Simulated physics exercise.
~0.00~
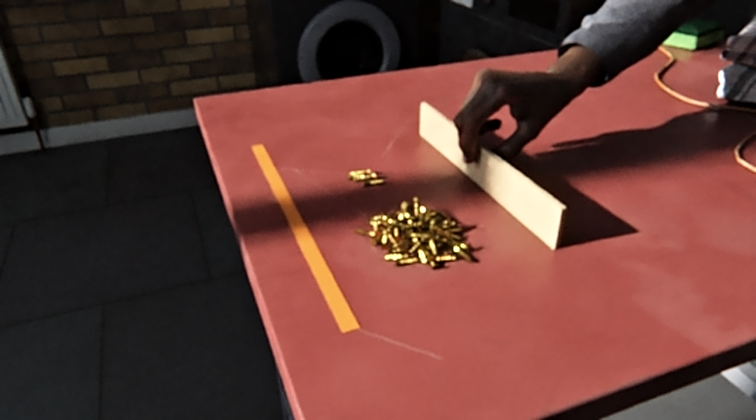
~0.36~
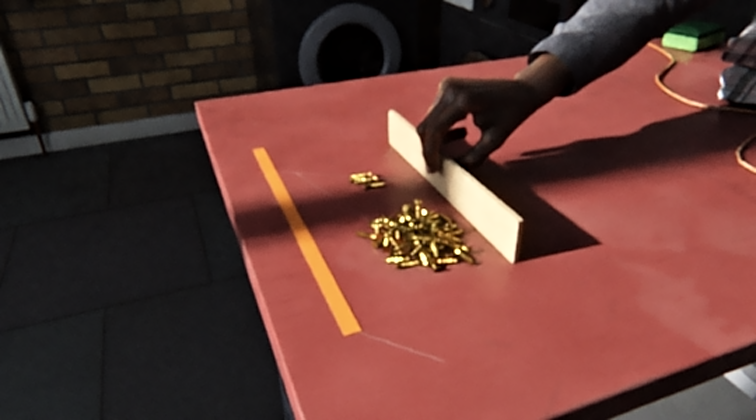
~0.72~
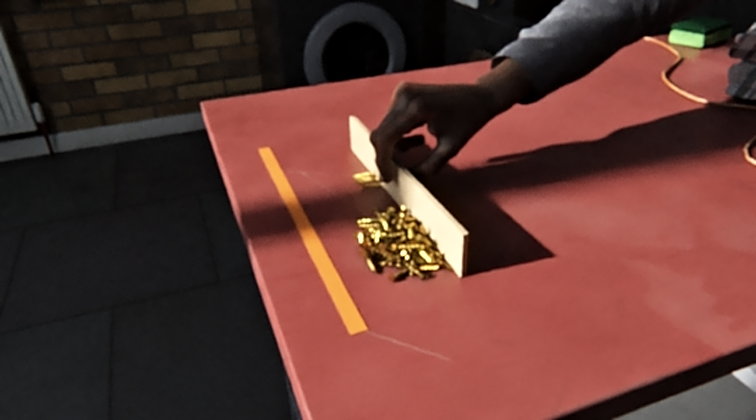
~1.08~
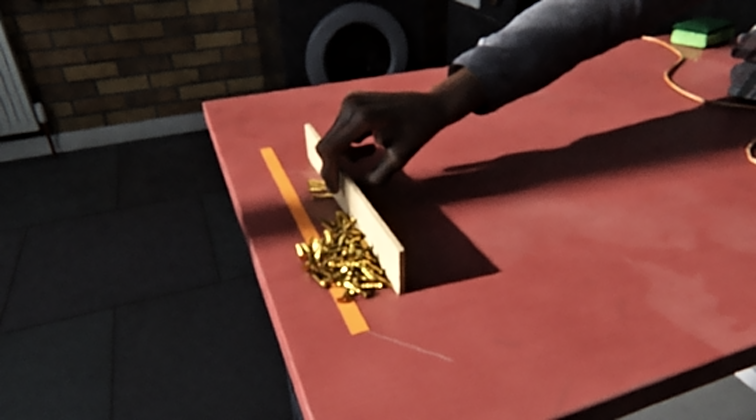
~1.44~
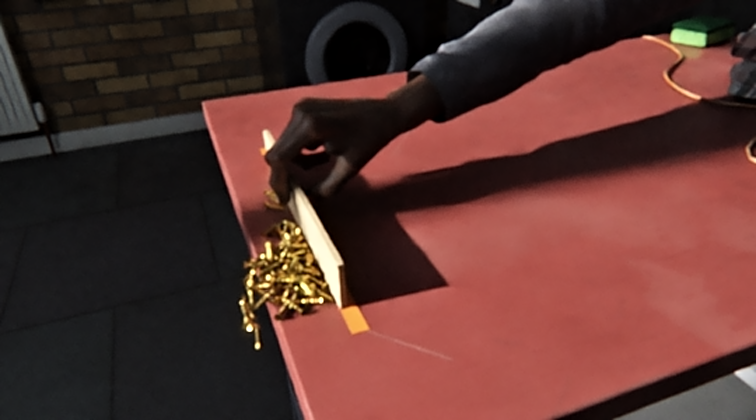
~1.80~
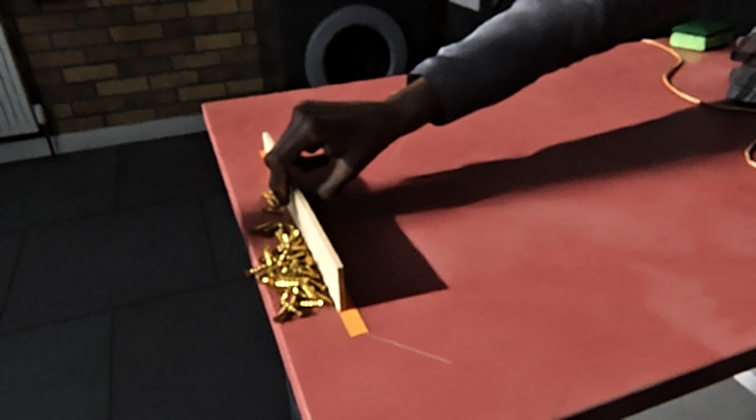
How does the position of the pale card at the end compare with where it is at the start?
At the start the card stands well to the right of the orange tape, on the far side of both heaps from it. By the end it has moved left and stands at the tape, close to the table's left edge.
